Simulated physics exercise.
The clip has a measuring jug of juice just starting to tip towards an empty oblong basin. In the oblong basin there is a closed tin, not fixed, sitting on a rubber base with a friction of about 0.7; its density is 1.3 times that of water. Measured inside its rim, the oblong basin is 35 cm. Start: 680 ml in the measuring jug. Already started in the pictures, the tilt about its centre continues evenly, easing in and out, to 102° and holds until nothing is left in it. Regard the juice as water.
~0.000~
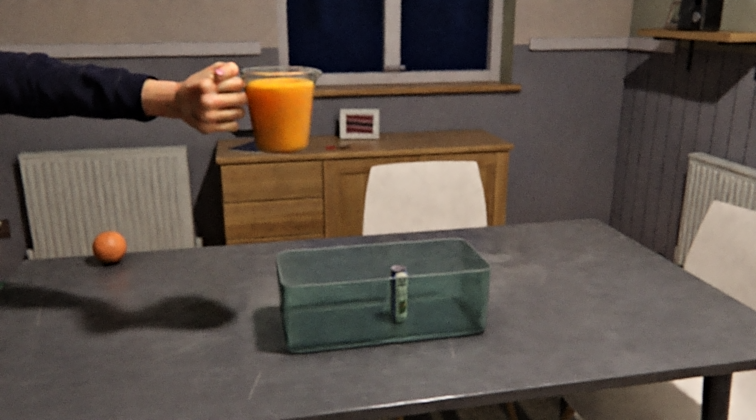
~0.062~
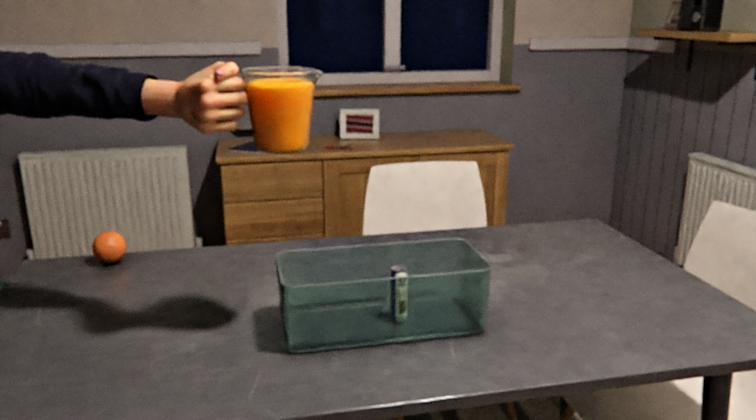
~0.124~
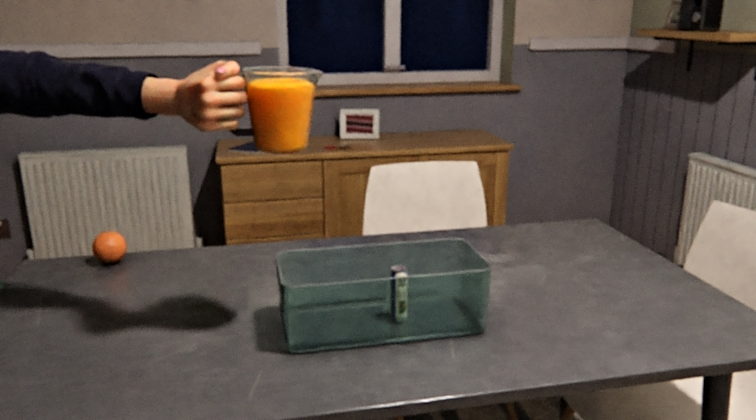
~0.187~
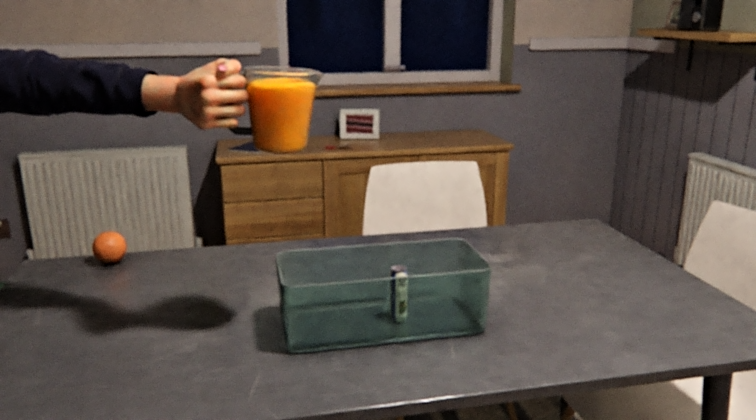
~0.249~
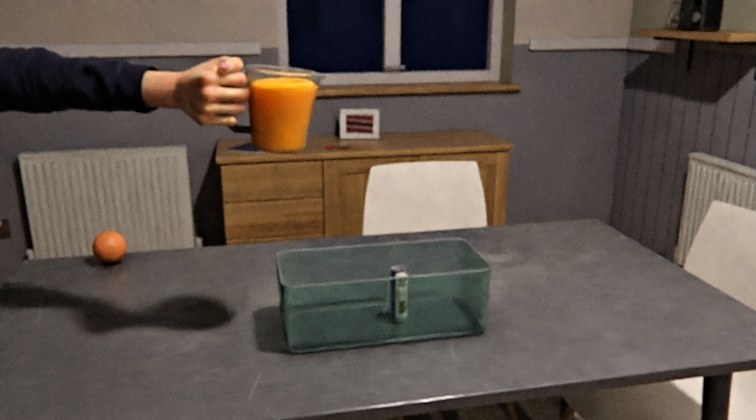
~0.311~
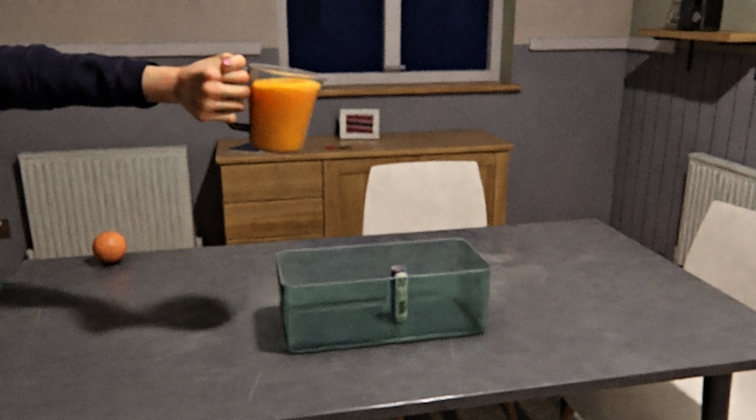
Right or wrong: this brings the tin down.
Right, the tin comes down.
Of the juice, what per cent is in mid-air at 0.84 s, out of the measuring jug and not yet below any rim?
About 16 per cent.
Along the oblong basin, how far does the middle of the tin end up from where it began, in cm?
9.0 cm.
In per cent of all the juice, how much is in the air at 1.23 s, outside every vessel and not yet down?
Around 30 percent of it is airborne.
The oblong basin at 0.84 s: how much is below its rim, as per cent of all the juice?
At that time the basin holds about 2 per cent of the liquid.
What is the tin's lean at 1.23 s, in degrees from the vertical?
It tilts roughly 0° from upright.
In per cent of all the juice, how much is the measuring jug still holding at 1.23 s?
About 28 % is still there.
Then, 0.84 s in, the tilt is 56° and 81 per cent is still to pour; the tin stands where it began.
Then, 1.23 s in, the tilt is 90° and 28 per cent is still to pour; the tin stands where it began.
Then, 1.63 s in, the tilt is 102° and 1 per cent is still to pour; the tin leans 31°.
Then, 2.07 s in, the tilt is 102° and 0 per cent is still to pour; the tin lies on its side.
Finally, the tin lies on its side.
